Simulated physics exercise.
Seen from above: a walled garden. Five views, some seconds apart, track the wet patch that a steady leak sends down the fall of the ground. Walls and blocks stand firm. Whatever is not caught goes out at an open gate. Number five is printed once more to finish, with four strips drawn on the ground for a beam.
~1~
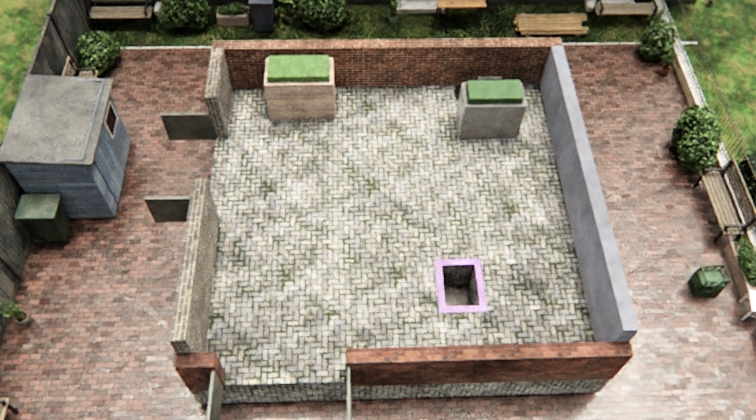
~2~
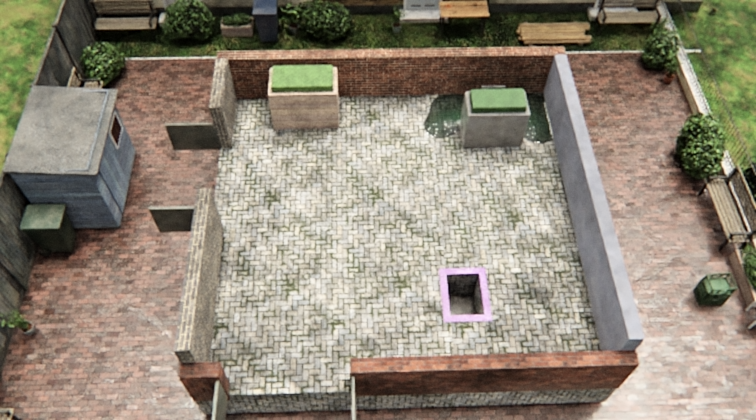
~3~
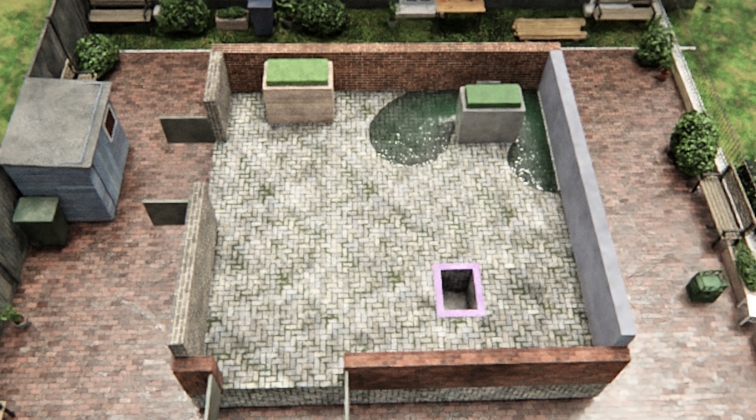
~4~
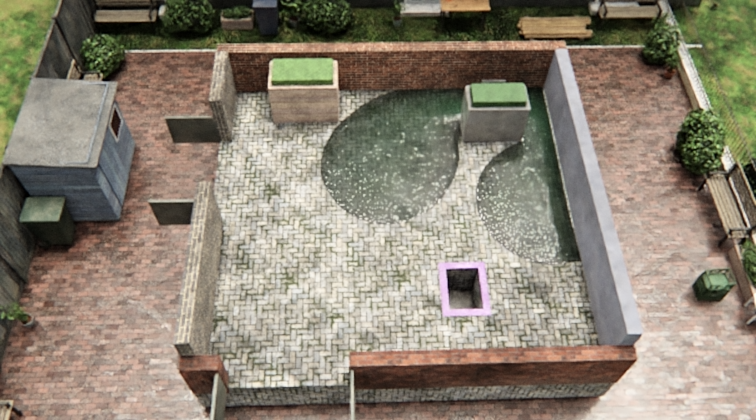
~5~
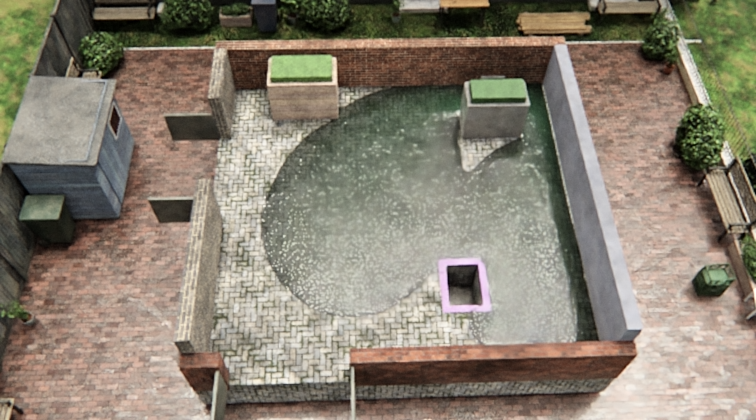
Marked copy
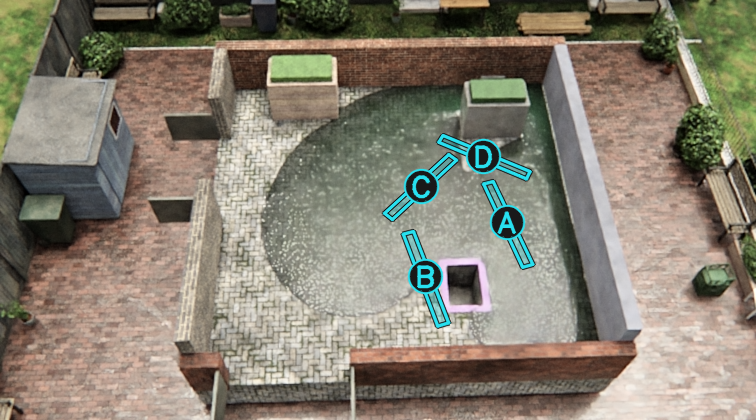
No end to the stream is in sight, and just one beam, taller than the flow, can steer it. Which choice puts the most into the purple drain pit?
B is best.
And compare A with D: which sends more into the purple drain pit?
D it is.
In cyan, A from (488, 182) to (527, 265); B from (408, 232) to (443, 324); C from (388, 216) to (452, 157); D from (440, 138) to (528, 175).
For position A, about 6 % of the stream goes into the purple drain pit, about 94 % out by the gates.
For position B, about 23 % of the stream goes into the purple drain pit, about 77 % out by the gates.
For position C, about 14 % of the stream goes into the purple drain pit, about 86 % out by the gates.
For position D, about 11 % of the stream goes into the purple drain pit, about 89 % out by the gates.
